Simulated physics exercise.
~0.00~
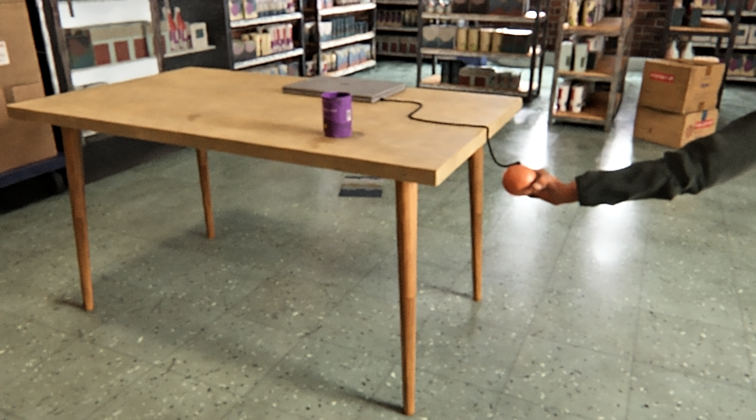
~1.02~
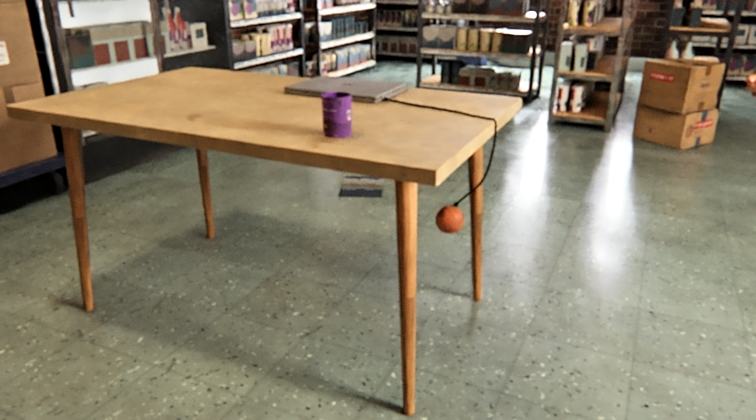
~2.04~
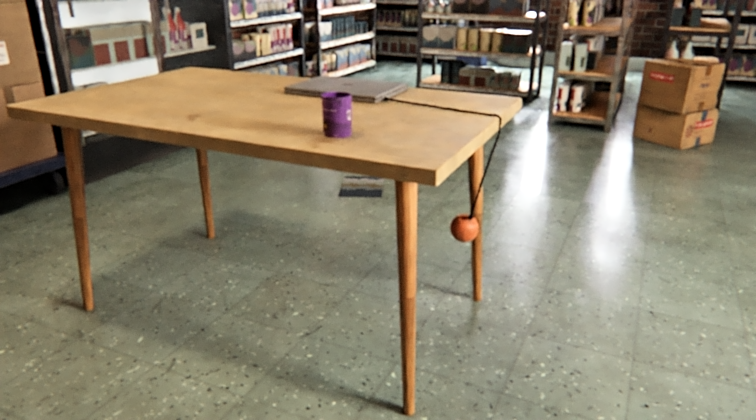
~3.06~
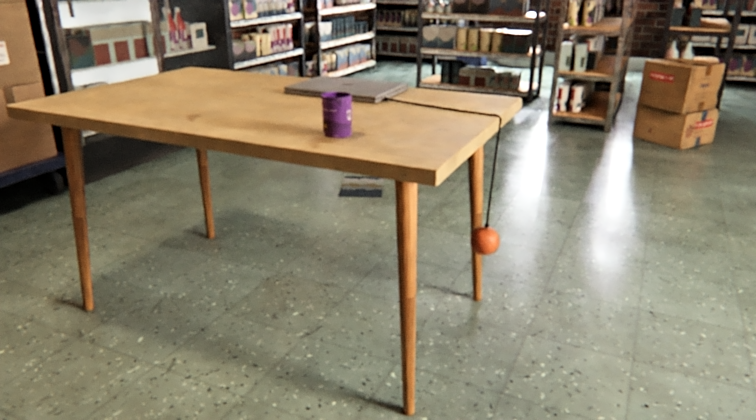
A hand in a dark sleeve holds an orange, tied to a dark string, just off the right end of a wooden table in a store-like room with shelves and stacked cardboard boxes behind. The string runs across the tabletop to a flat grey laptop near the back, and a purple cup stands closer to the front. The hand lets go and draws away to the right, and the orange drops and swings left beneath the table edge. It then moves back right and slightly lower. Finally it hangs in mid-air on the string, while the laptop and cup stay in place.
